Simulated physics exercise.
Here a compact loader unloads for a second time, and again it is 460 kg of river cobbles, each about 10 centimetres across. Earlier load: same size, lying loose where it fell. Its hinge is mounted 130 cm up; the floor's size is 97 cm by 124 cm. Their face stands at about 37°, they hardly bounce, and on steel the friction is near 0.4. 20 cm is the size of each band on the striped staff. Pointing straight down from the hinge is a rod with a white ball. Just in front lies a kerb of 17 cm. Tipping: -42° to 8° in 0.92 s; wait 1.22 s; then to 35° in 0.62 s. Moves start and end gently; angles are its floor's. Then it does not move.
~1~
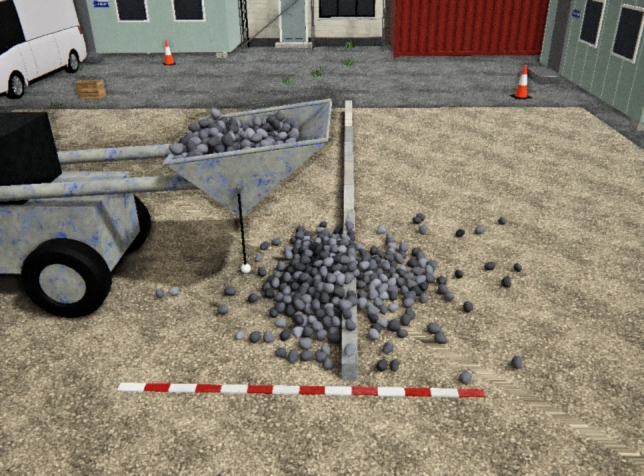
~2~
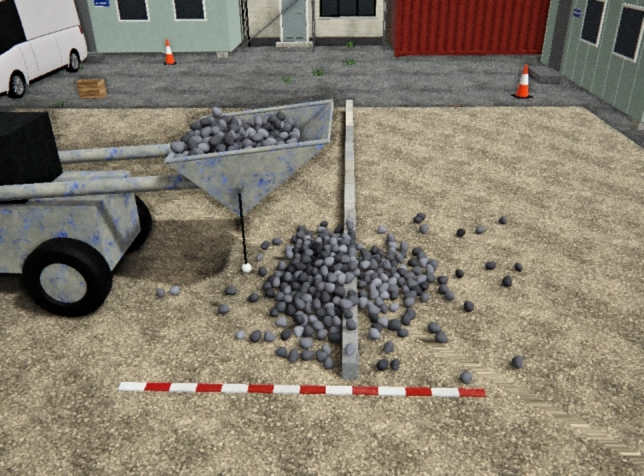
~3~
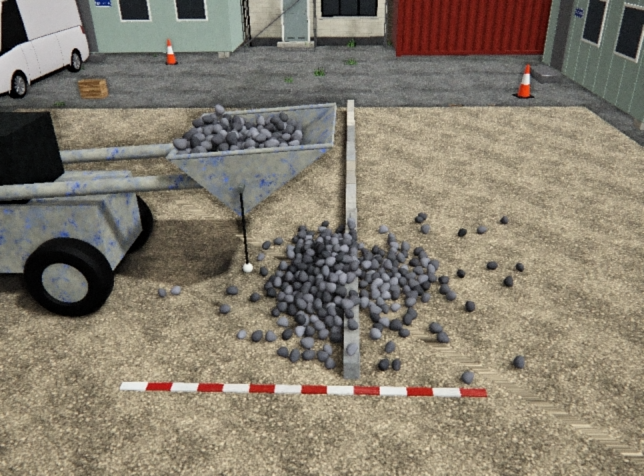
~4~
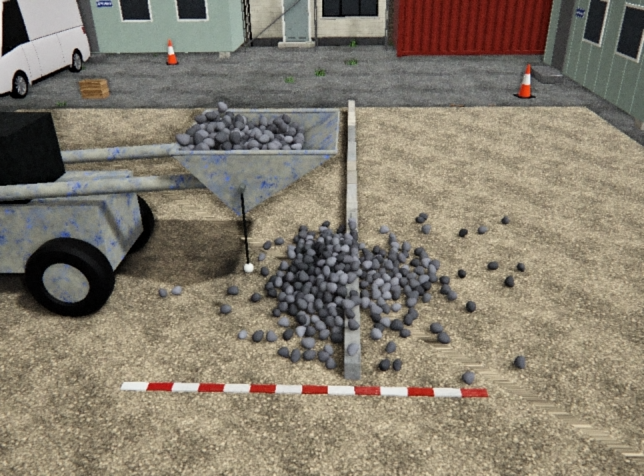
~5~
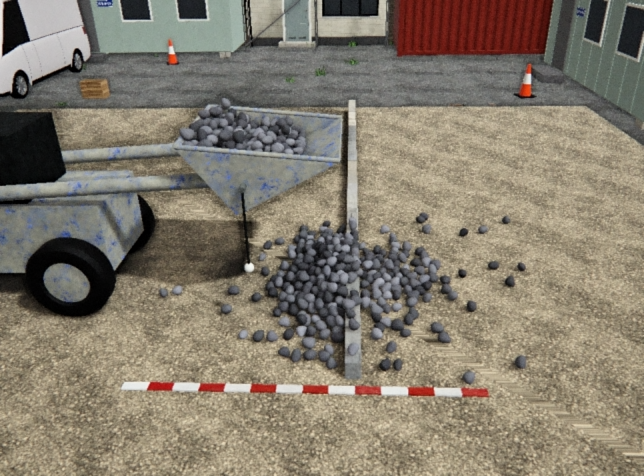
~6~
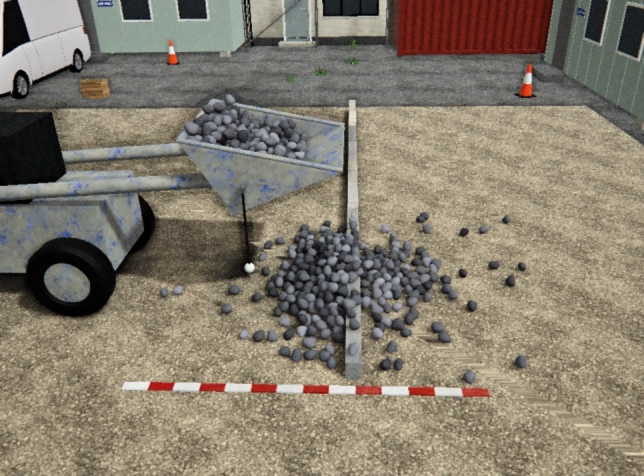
In a yard, a machine's bucket of grey stones tips gradually rightward beside a loose pile.
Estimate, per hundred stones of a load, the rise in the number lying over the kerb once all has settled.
Roughly 73 more per hundred.
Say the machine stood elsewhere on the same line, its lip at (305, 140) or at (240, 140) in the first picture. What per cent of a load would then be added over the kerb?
I'd expect near 40 per cent first and near 0 per cent next.
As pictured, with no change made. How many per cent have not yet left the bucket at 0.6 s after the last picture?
Roughly 100 per cent of its load.
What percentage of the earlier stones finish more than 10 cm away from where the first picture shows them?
I'd say roughly 5 per cent of them.
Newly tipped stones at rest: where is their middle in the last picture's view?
Near (378, 269).
Then, 0.3 s after the last picture the floor is at 0°; in per cent of one load, 100 in the bucket, 71 on this side of the kerb, 29 over the kerb; the foremost stones are at (494, 261).
Then, 0.6 s after the last picture the floor is at 8°; in per cent of one load, 100 in the bucket, 71 on this side of the kerb, 29 over the kerb; the foremost stones are at (494, 261).
Then, 2.8 s after the last picture the floor is at 35°; in per cent of one load, 21 in the bucket, 112 on this side of the kerb, 67 over the kerb; the foremost stones are at (501, 264).
Then, 5.7 s after the last picture the floor is at 35°; in per cent of one load, 0 in the bucket, 99 on this side of the kerb, 101 over the kerb; the foremost stones are at (506, 272). Net gain over the kerb, 73.
